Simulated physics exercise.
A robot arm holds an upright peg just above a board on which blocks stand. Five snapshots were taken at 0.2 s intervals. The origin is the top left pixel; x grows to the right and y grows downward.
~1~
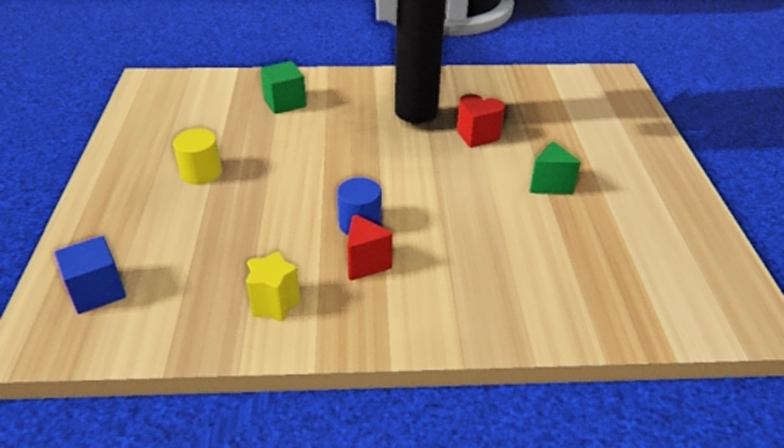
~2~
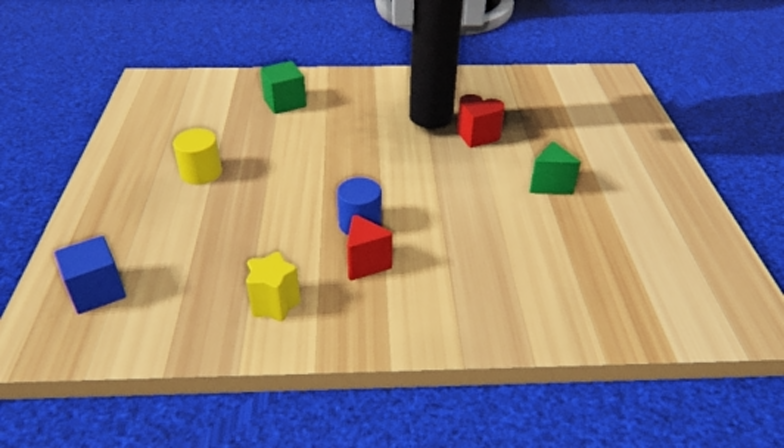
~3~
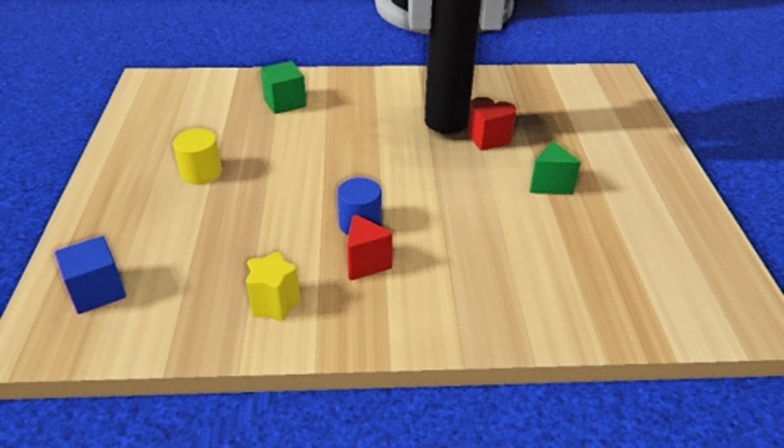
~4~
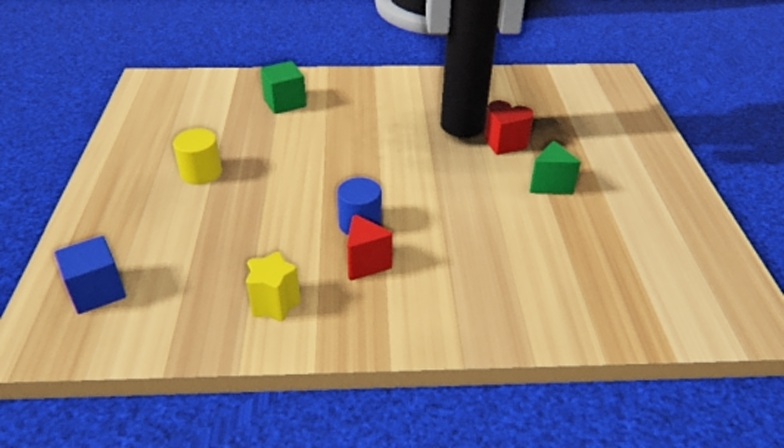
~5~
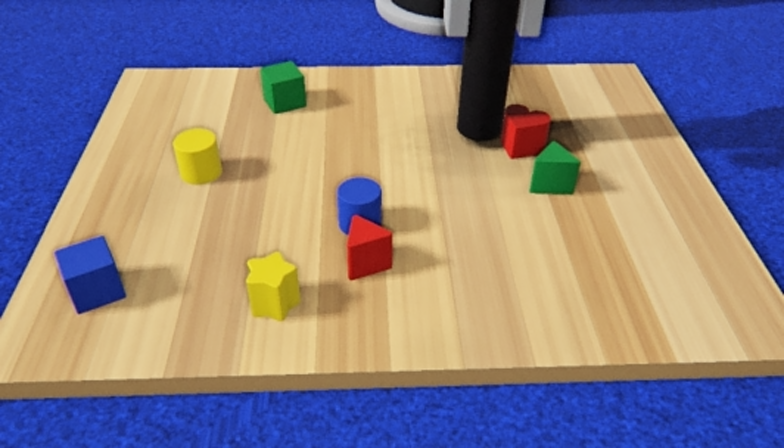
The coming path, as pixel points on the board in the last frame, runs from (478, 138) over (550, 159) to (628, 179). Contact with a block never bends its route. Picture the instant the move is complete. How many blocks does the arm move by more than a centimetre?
1.
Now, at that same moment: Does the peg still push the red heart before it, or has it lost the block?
The peg pushes it to the end.
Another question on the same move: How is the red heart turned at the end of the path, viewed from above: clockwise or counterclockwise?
Spins clockwise.
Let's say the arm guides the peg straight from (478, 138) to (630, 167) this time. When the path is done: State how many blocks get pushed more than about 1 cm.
I count one.
On the path given first. One third of the way, peg (528, 143); red heart (575, 131), turned 20° clockwise.
Two thirds of the way, peg (579, 157); red heart (628, 145), turned 35° clockwise.
At the end, peg (631, 170); red heart (682, 159), turned 40° clockwise; green triangular block still.
